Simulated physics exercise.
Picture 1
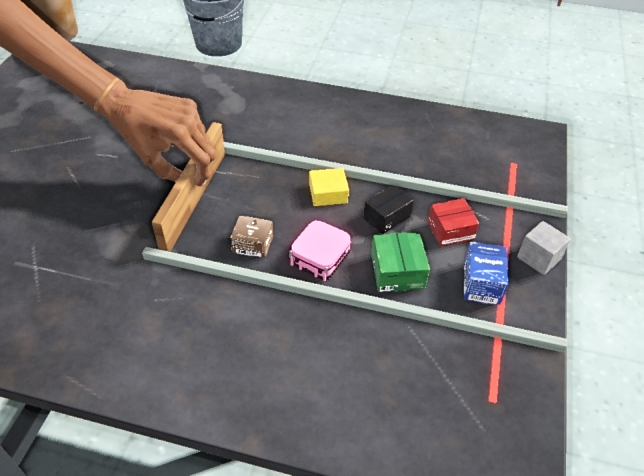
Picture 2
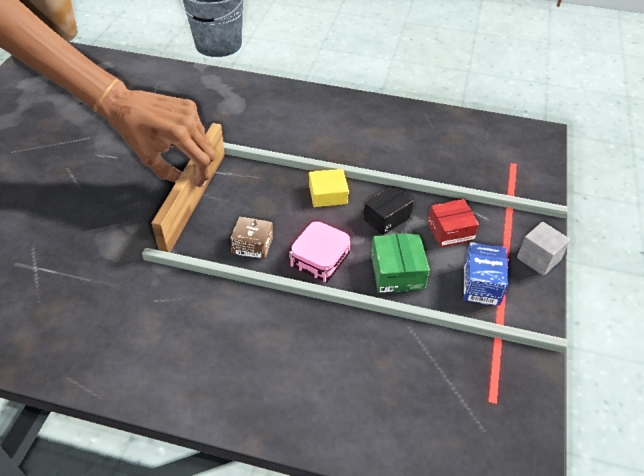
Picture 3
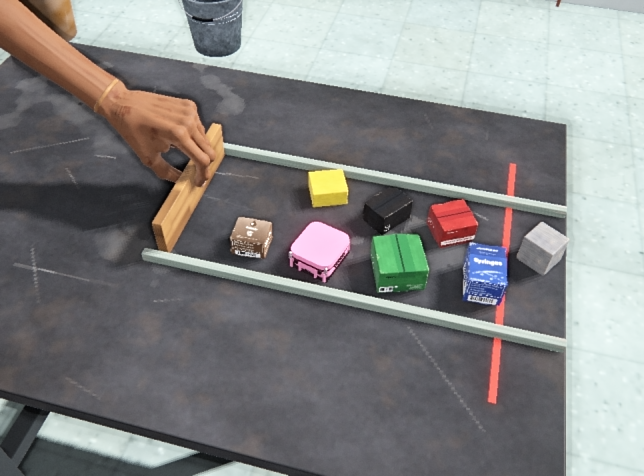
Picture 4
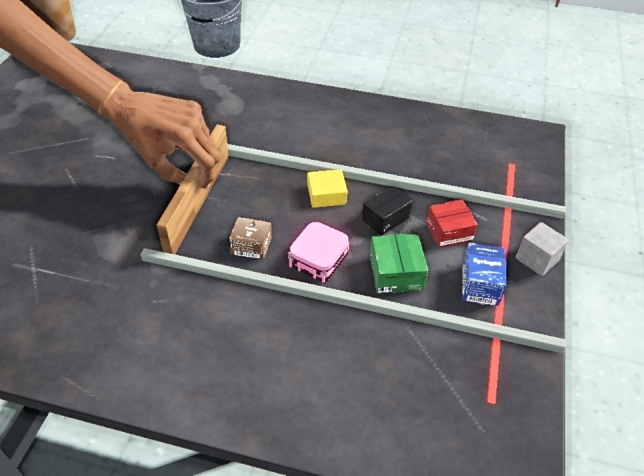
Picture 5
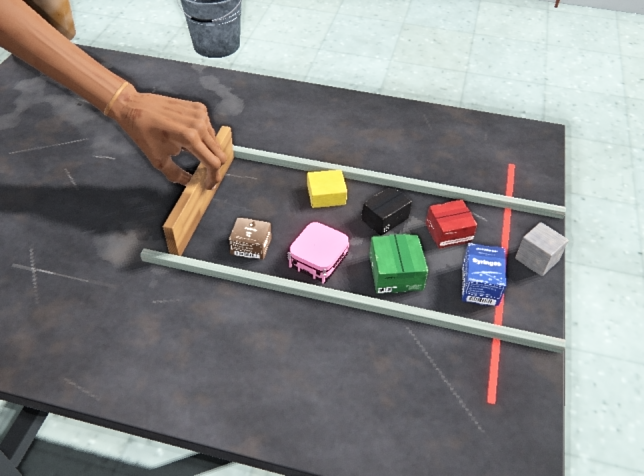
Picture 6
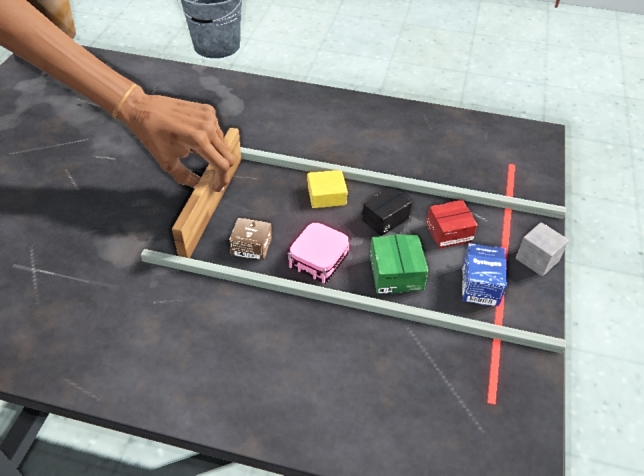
Hand sliding a wooden board slightly right between two pale rails on a dark table, toward scattered colourful blocks that stay still.
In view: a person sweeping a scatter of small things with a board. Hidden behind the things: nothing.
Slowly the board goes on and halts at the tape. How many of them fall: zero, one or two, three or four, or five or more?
Three or four.
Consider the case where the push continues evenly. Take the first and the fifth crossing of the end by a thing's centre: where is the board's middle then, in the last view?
For the first, roughly (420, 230); for the next, roughly (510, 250).
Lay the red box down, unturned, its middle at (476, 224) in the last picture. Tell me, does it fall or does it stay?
Result: Red box not saved.
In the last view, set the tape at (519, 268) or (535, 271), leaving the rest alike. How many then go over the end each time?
Tallies: 6, 6.
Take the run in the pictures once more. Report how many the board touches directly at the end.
2.
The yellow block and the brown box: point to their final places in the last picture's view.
The first near (526, 232), the second near (521, 296).
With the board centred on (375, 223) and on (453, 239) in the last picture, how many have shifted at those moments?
The count reaches 7 first and 8 second.
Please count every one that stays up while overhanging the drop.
Count of overhanging things: 2.
A little later, none off yet; grey block at rest near (542, 249); blue box at rest near (484, 275); red box at rest near (451, 224).
Next, none off yet; grey block at rest near (542, 249); blue box shifted about its own width near (558, 291); red box shifted about its own width near (500, 238).
When it is over, the number that fall off is three or four; down, green box, red box, blue box and grey block.
